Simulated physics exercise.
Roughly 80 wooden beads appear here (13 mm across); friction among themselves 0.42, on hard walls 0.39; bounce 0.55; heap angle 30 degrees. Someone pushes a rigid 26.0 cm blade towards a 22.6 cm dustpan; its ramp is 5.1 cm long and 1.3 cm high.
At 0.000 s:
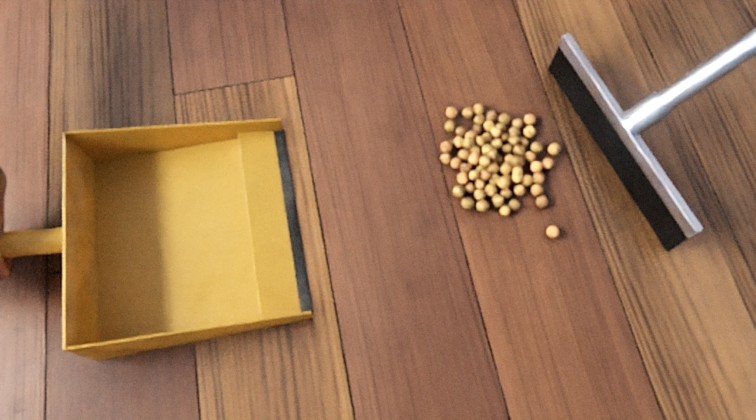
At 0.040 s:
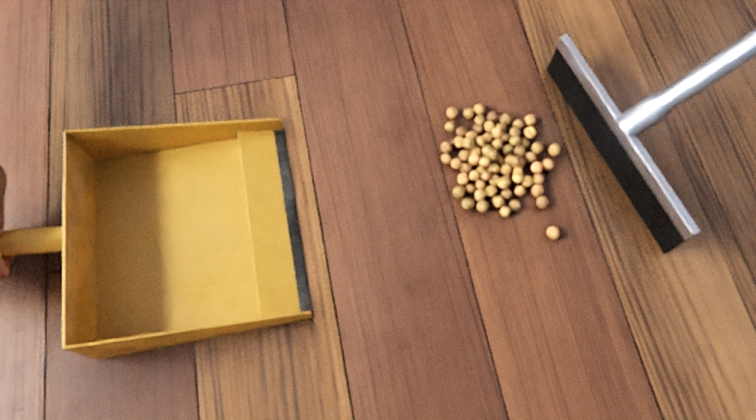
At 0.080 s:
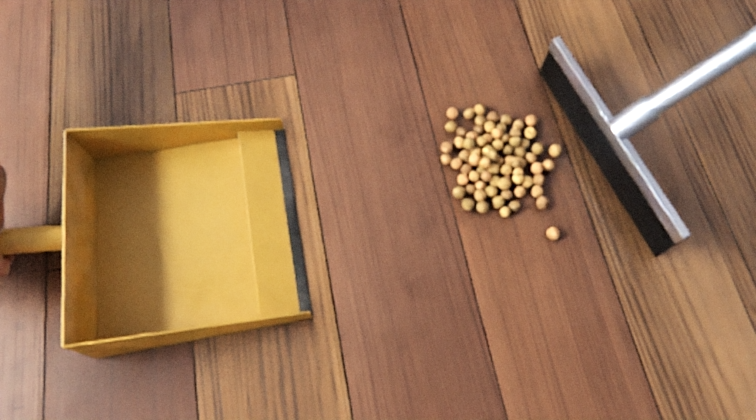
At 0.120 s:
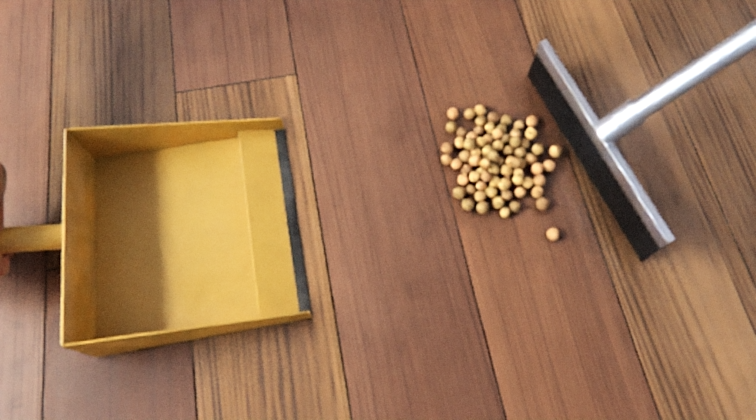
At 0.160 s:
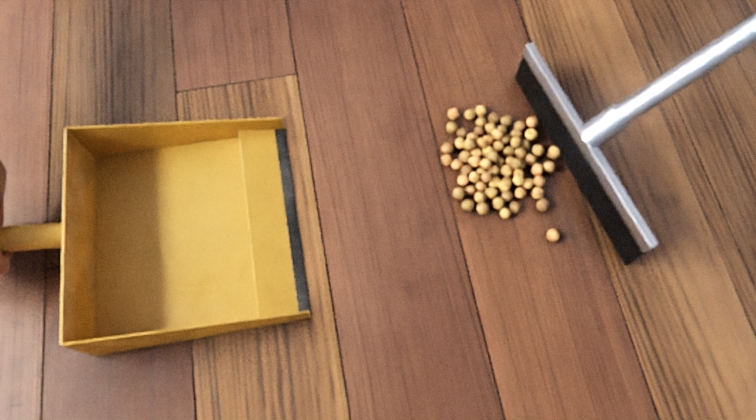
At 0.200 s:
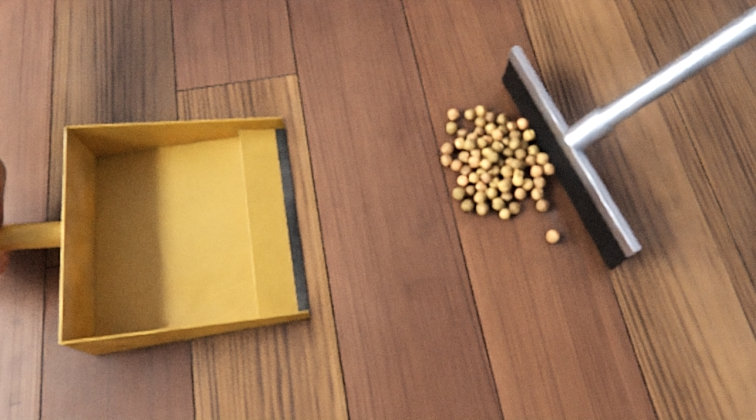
A squeegee-like tool with a dark blade and silvery handle slides left across a brown wooden plank floor, seen from above at a steady angle. A loose cluster of small tan beads lies right of centre, one bead apart below it, while a hand at the left edge holds a yellow dustpan nearly still. The blade closes the gap and nudges the cluster's right edge slightly.
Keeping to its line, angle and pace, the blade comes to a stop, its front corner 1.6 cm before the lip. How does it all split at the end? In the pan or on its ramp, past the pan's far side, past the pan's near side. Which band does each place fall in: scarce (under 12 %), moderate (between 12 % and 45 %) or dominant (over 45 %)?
At the end, pan: A medium amount. Far side: Only a little. Near side: Only a little.
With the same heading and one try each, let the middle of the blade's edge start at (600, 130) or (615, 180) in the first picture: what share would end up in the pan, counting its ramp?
About 25 and 25 per cent.
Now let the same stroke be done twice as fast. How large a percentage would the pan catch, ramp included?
About 45 per cent.
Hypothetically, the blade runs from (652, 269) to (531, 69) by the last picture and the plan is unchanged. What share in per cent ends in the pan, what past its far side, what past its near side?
Pan 20 % / far 0 % / near 25 %.
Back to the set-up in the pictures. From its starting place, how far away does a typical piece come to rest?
24 cm, roughly.
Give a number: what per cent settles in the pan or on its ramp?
Estimate: Close to 25 %.
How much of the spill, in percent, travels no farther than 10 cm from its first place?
Close to 0 per cent of it.
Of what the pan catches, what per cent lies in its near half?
Close to 40 %.
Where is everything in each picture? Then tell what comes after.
Blade from (692, 231) to (565, 43), moved 0.0 cm, 0 of the pieces shifted so far; middle of the pieces at (498, 160); pan at (180, 239), in the first picture.
Blade from (689, 233) to (563, 44), moved 0.3 cm, 0 of the pieces shifted so far; middle of the pieces at (498, 160), in the second picture.
Blade from (679, 237) to (555, 46), moved 1.4 cm, 0 of the pieces shifted so far; middle of the pieces at (498, 161), in the third picture.
Blade from (664, 241) to (542, 49), moved 3.0 cm, 0 of the pieces shifted so far; middle of the pieces at (498, 162), in the fourth picture.
Blade from (647, 246) to (528, 52), moved 4.7 cm, 0 of the pieces shifted so far; middle of the pieces at (499, 162), in the fifth picture.
Blade from (631, 251) to (514, 55), moved 6.5 cm, 6 of the pieces shifted so far; middle of the pieces at (499, 163); pan at (179, 236). Its pace works out near 0.43 m/s, in the sixth picture.
After 0.49 s, middle of the blade 17 cm from the lip; 0 % over the lip, far side 5 %, near side 0 %.
Then, at 0.68 s, middle of the blade 9 cm from the lip; 0 % over the lip, far side 5 %, near side 5 %.
After 0.99 s, middle of the blade 4 cm from the lip; 25 % over the lip, far side 5 %, near side 10 %.
In the end, at 1.5 s, pan 25 %, far side 5 %, near side 10 %, in front of the lip or behind the blade 65 %.
